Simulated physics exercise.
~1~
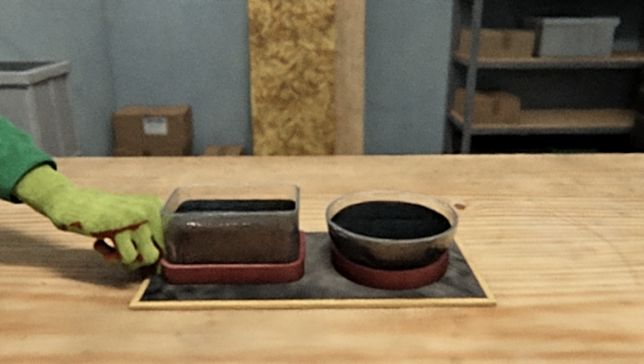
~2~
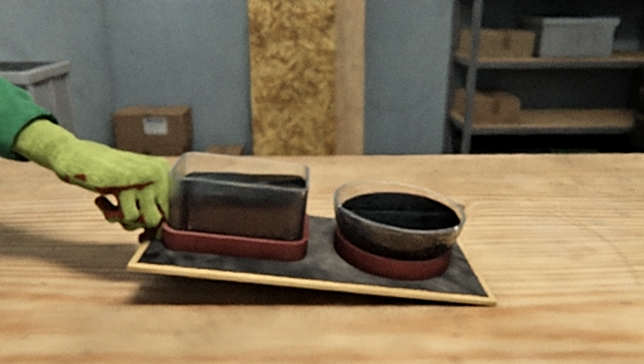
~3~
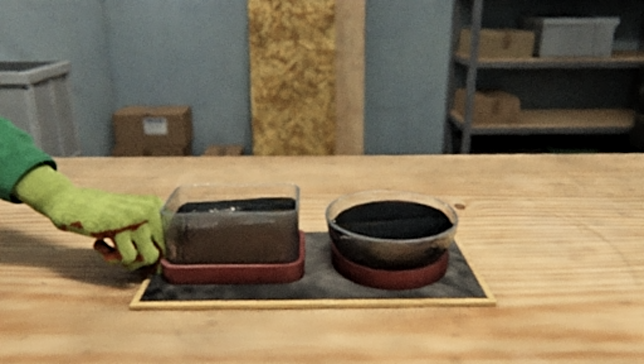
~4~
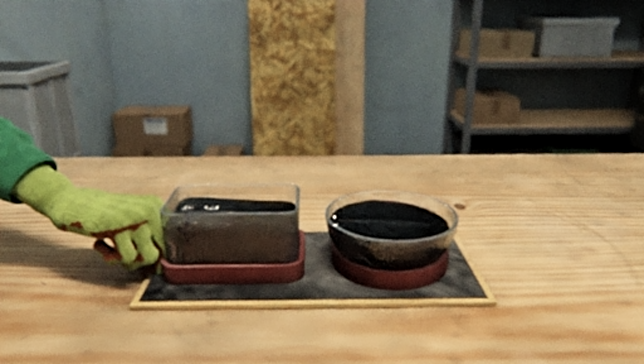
A green-gloved hand lifts a tray's left end, then lowers it, both open containers staying upright.
